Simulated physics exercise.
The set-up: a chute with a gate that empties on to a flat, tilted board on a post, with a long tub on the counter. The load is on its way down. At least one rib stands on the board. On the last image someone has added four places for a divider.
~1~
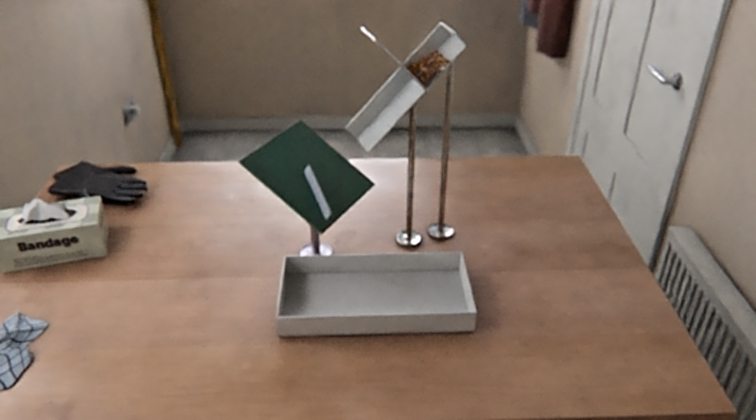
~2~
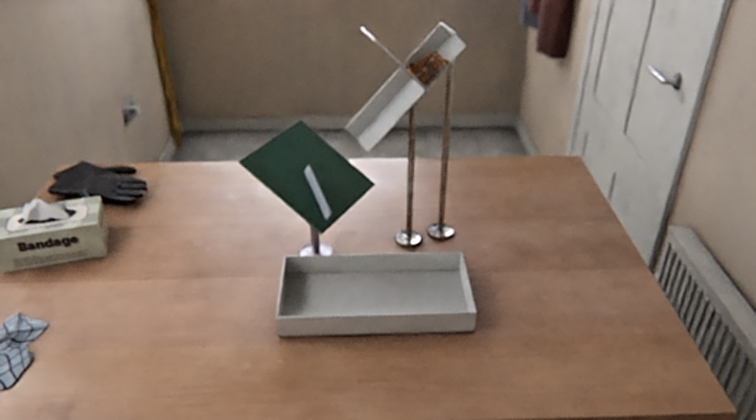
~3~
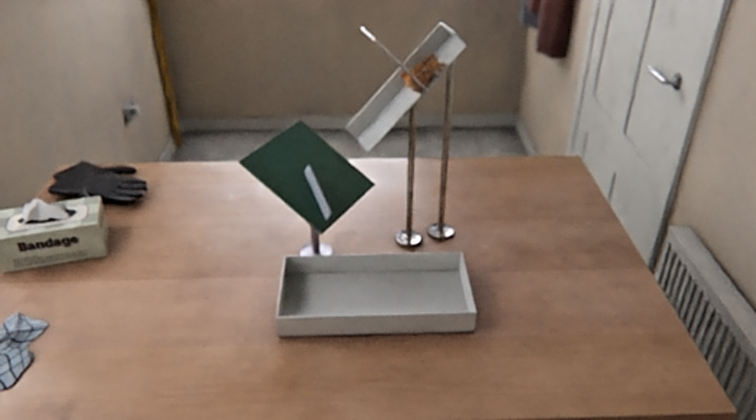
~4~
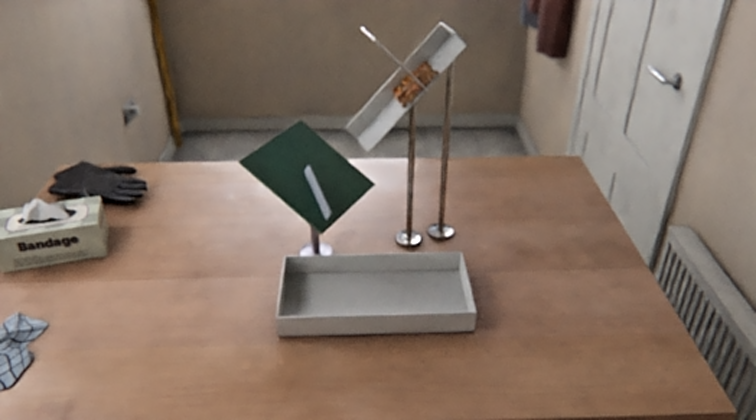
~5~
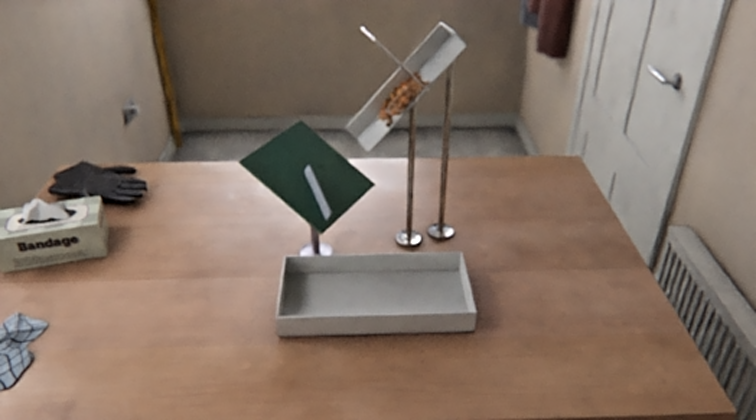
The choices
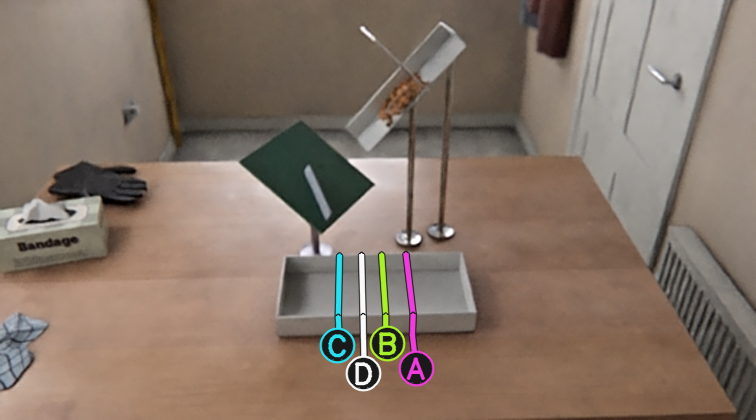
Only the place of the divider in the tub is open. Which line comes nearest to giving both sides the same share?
Line D does it best.
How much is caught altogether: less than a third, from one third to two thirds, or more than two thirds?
More than two thirds.
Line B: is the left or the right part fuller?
The left side.
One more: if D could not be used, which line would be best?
The answer is B.
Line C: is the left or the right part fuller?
Right.
On the marked copy, line A crosses the front rim at (413, 314); line B crosses the front rim at (385, 314); line C crosses the front rim at (338, 316); line D crosses the front rim at (363, 315).
Choosing A, of what is caught, all but a few on the left of the divider, only a few on the right.
Choosing B, of what is caught, the bulk on the left of the divider, a small share on the right.
Choosing C, of what is caught, only a few on the left of the divider, all but a few on the right.
Choosing D, of what is caught, close to a third on the left of the divider, close to two thirds on the right.
